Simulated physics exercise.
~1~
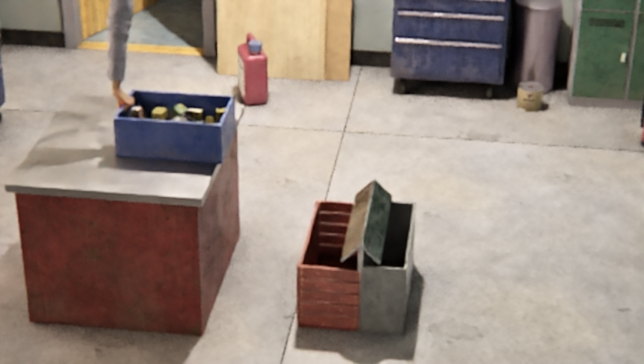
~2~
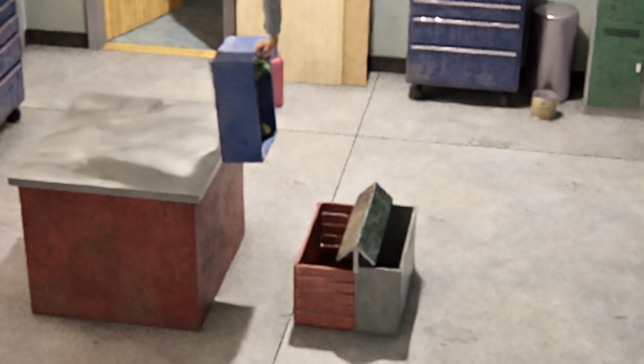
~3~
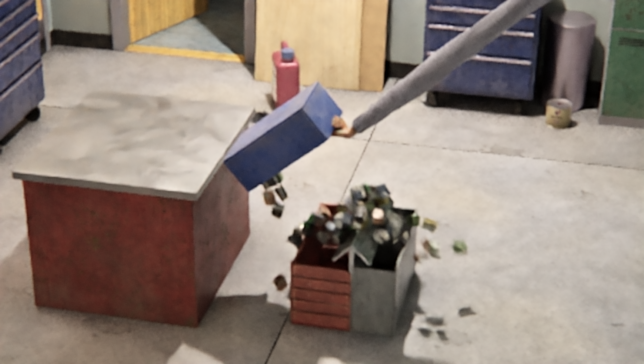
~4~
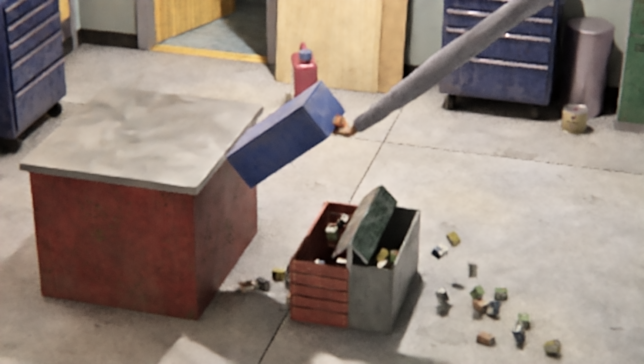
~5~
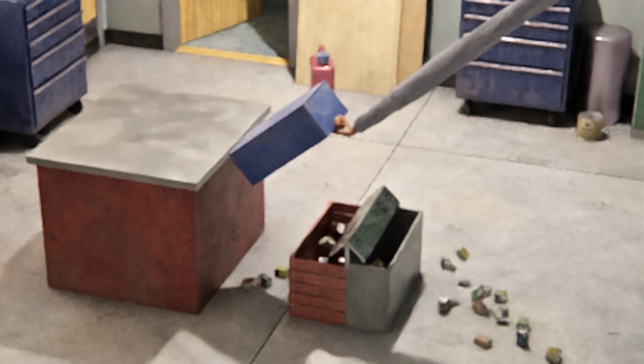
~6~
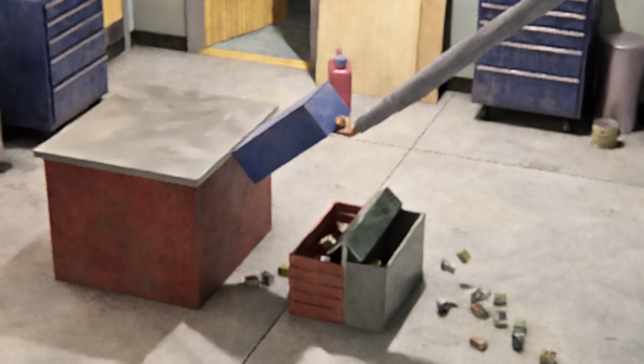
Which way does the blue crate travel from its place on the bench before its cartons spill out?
The blue crate moves to the right, off the bench and toward the two troughs.
